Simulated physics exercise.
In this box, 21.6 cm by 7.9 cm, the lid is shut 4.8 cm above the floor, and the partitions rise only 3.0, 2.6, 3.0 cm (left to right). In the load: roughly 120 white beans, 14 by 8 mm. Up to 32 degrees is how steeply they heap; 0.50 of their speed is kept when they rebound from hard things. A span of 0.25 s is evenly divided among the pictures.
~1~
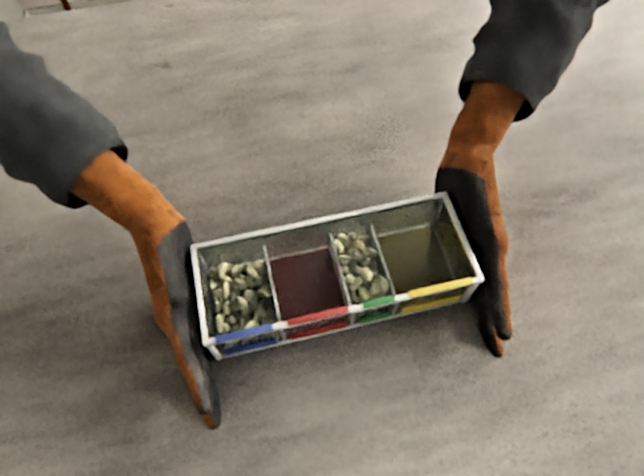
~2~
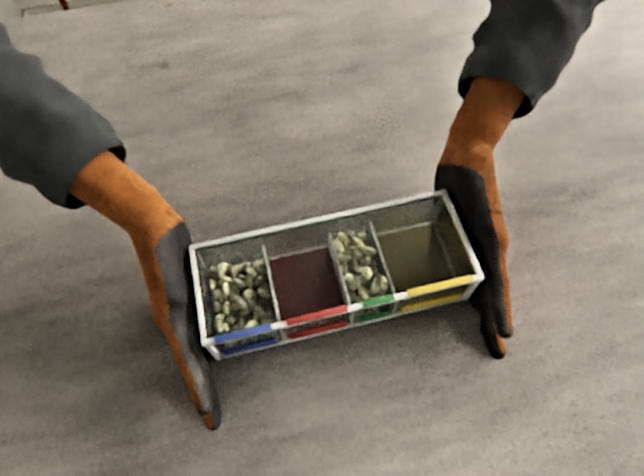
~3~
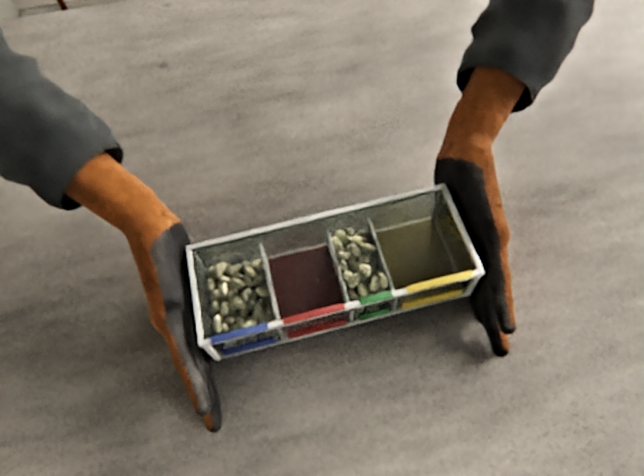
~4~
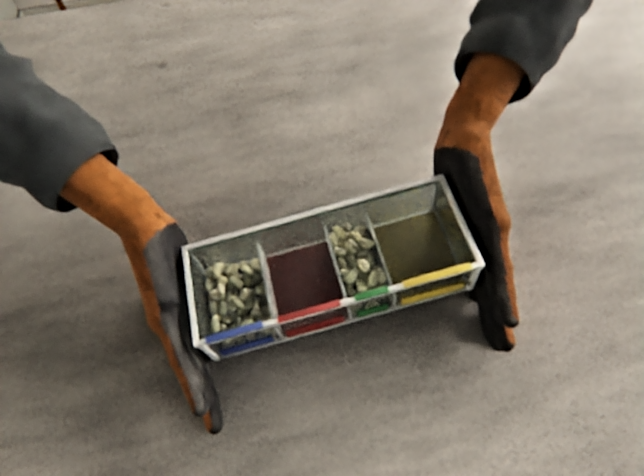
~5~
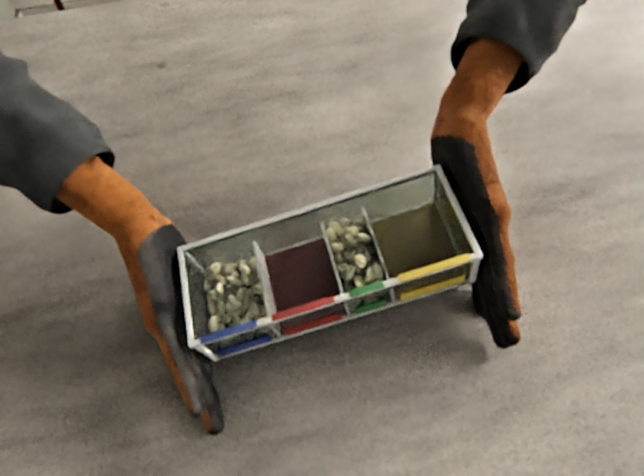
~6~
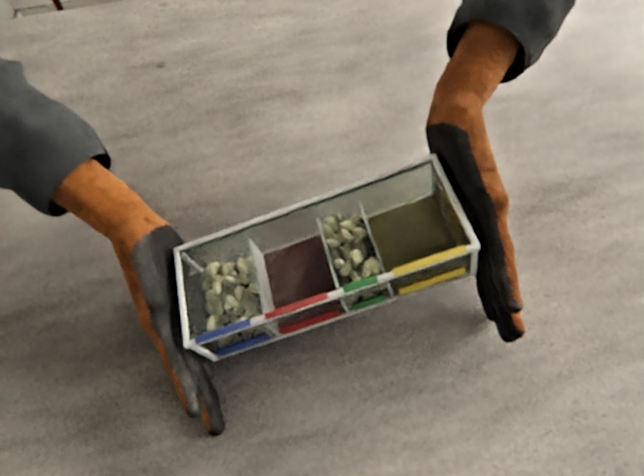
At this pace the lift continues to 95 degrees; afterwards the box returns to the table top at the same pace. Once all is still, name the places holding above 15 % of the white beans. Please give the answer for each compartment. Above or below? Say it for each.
Red: Below, blue: Above, green: Below, yellow: Below.
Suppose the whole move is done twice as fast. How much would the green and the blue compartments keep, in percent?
That gives green 10 percent and blue 80 percent.
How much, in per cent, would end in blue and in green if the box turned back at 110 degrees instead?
Blue: 90, green: 0 (per cent).
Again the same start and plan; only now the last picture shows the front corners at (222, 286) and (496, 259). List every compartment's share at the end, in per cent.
The compartments end with red 5 per cent, blue 20 per cent, green 25 per cent and yellow 50 per cent.
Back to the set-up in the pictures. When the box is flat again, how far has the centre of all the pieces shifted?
It moves around 4.0 centimetres.
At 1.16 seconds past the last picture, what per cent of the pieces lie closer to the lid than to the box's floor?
Roughly 40 per cent.
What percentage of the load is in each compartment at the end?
Per cent by compartment - red 5, blue 85, green 10, yellow 0.
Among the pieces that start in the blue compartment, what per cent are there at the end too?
Close to 100 in a hundred.
Then, 1.16 s after the last picture, tilt 95 degrees; red 5 %, blue 55 %, green 35 %.
Then, 1.93 s after the last picture, tilt 43 degrees; red 5 %, blue 85 %, green 10 %.
Then, 2.73 s after the last picture, tilt 0 degrees; red 5 %, blue 85 %, green 10 %.
In the end, red 5 %, blue 85 %, green 10 %, yellow 0 %.
